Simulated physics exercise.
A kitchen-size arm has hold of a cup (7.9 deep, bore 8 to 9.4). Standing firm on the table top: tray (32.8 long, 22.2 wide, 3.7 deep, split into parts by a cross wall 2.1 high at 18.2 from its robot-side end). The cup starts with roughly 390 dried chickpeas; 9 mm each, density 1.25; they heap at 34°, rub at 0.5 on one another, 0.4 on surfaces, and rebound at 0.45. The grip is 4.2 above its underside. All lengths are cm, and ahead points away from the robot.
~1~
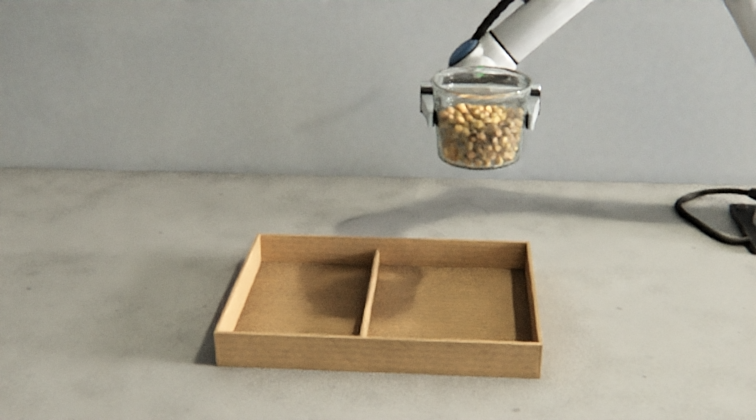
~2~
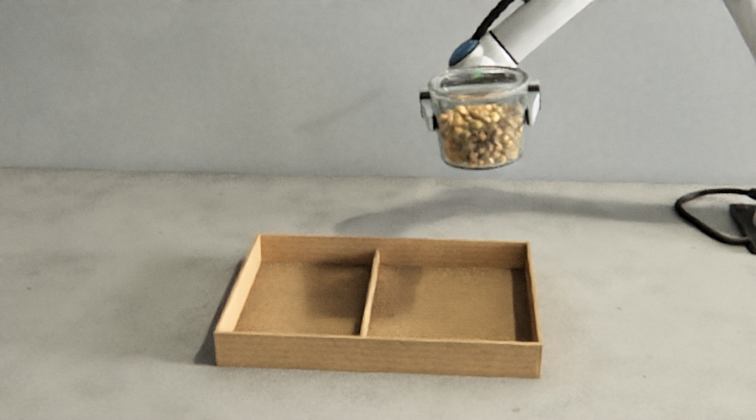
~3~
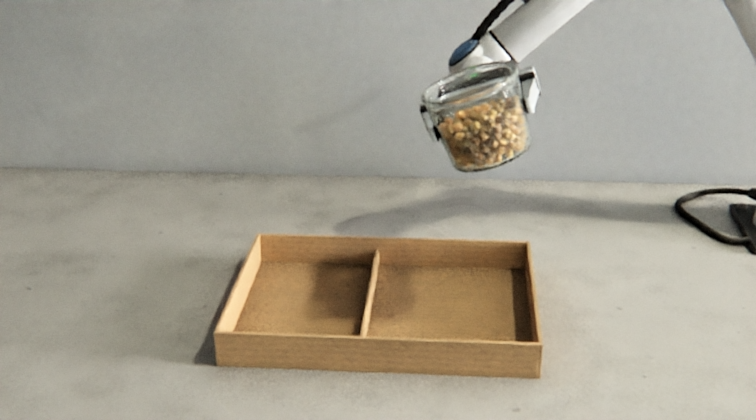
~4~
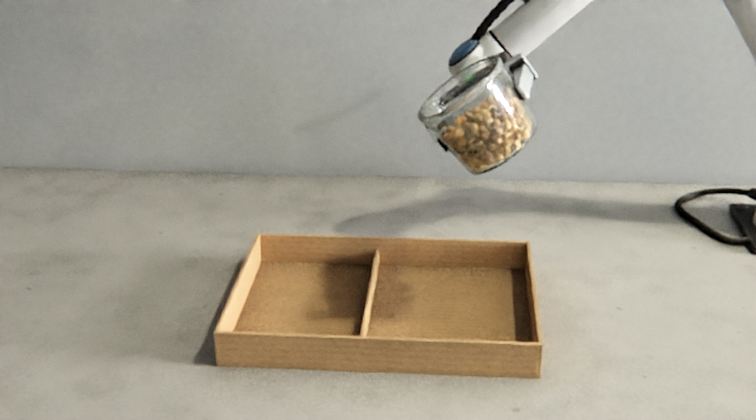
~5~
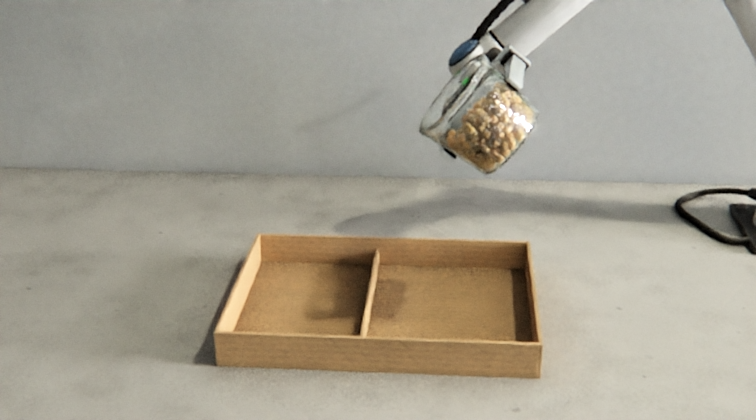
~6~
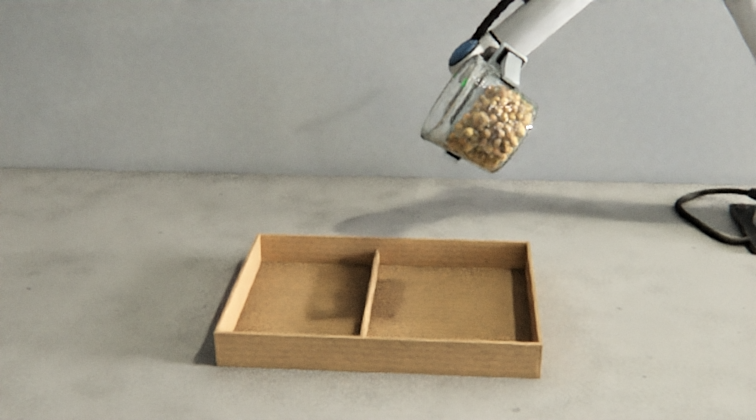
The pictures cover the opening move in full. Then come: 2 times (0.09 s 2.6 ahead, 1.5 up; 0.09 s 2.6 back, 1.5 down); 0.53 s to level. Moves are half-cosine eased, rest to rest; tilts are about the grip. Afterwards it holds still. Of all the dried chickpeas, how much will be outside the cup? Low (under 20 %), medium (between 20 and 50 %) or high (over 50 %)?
Answer: Medium; between 20 and 50 % of the dried chickpeas finish outside the cup.
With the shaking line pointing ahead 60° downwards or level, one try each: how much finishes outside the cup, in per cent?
Some 0 and 25 per cent.
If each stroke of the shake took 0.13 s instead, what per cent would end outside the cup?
In that case some 10 per cent.
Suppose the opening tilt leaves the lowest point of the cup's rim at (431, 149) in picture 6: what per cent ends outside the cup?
Some 75 per cent.
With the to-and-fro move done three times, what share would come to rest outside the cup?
In that case some 45 per cent.
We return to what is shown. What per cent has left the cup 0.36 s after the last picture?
Some 30 per cent.
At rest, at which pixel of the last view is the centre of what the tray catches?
Around (347, 306).
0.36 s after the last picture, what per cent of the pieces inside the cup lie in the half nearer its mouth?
Some 65 per cent.
Then, 0.36 s later, tilted 56° forward, highest piece 25 above the table; 277 in the cup, 41 in the far-side part, 19 in the robot-side part, 51 in flight or on a rim.
Then, 0.71 s later, tilted 14° forward, highest piece 27 above the table; 246 in the cup, 79 in the far-side part, 60 in the robot-side part, 3 on the table or floor.
Then, 1.09 s later, level, highest piece 27 above the table; 246 in the cup, 79 in the far-side part, 60 in the robot-side part, 3 on the table or floor.
Then, 2.14 s later, level, highest piece 27 above the table; 246 in the cup, 79 in the far-side part, 60 in the robot-side part, 3 on the table or floor.
At rest, 246 in the cup, 79 in the far-side part, 60 in the robot-side part, 3 on the table or floor. That is 37 % outside the cup.
